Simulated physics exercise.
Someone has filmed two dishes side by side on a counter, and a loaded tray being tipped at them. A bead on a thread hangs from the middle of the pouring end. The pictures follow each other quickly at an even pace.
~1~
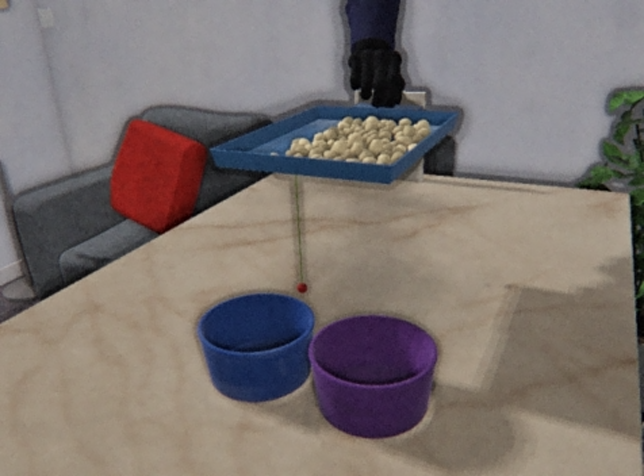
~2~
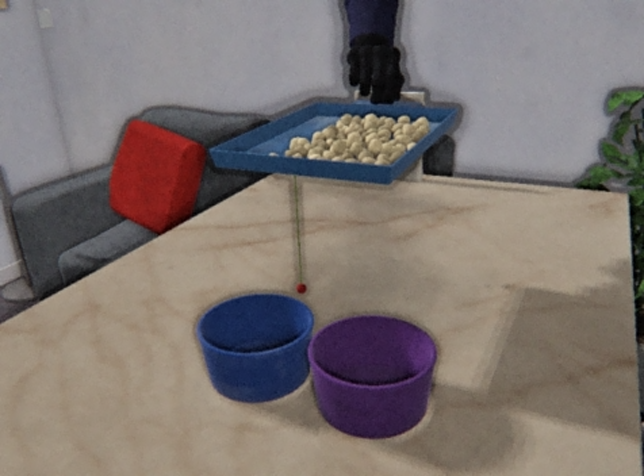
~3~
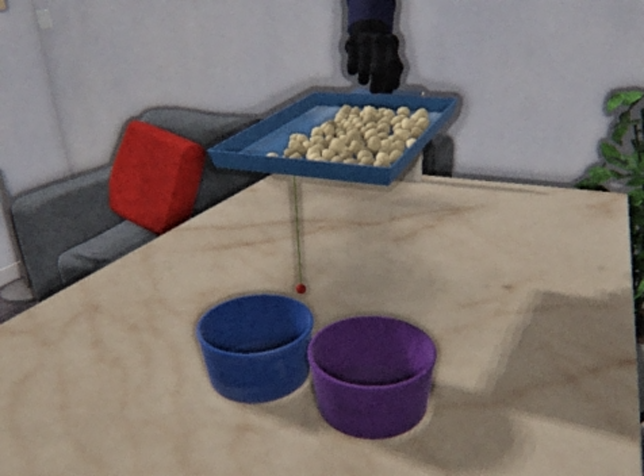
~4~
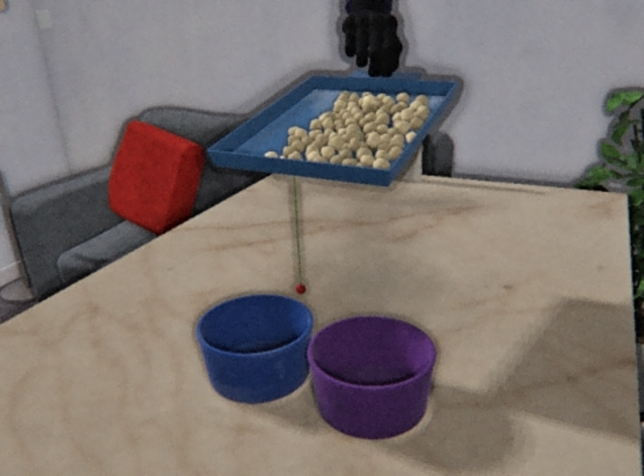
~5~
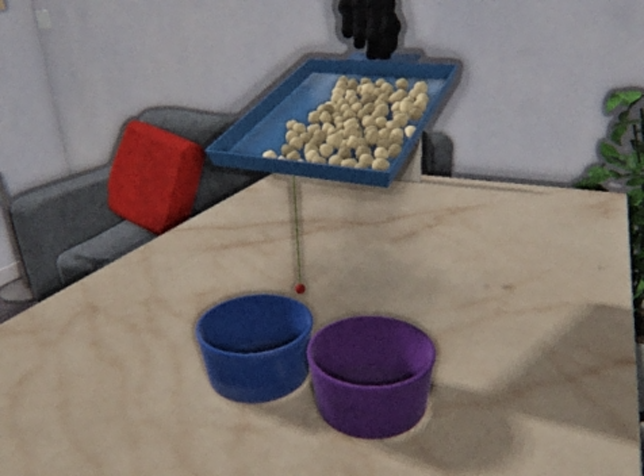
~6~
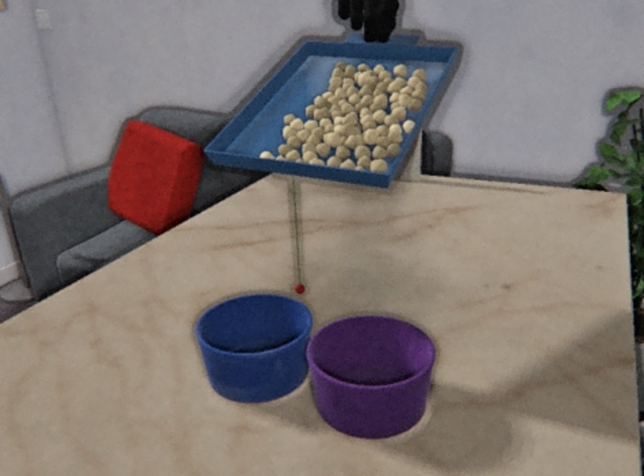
On a pale counter in a room with a grey sofa, a dark-gloved hand steadily raises the far side of a blue tray of macadamia nuts above blue and purple dishes, and a few nuts shift toward its lower edge.
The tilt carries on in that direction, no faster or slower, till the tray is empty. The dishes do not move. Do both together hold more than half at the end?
Caught overall: The larger part.
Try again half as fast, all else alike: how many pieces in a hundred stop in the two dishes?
Roughly 80 in a hundred.
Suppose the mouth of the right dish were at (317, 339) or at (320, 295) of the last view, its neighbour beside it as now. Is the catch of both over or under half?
The first try: Above a half. The second: Under half.
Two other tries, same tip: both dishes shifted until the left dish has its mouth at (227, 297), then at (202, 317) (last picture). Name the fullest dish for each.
First the right-hand dish, then the right dish.
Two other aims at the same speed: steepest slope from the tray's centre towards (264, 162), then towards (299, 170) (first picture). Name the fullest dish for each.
One: The left one. Two: The left one.
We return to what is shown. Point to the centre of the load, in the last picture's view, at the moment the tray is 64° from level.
Around (324, 121).
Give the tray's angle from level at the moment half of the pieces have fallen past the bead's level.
At some 115 degrees.
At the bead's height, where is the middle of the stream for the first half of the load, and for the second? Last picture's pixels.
Around (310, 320) and then (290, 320).
Soon, tray tipped steeply; nearly all on the tray; a stray few in the air.
A while on, tray tipped past a quarter turn; nearly all on the tray; a stray few in the right dish; a stray few in the left dish; a stray few in the air.
Towards the end, tray tipped past a quarter turn; about a third in the right dish; about half in the left dish; about a quarter outside both.
Finally, tray tipped past a quarter turn; about a third in the right dish; about half in the left dish; about a quarter outside both.
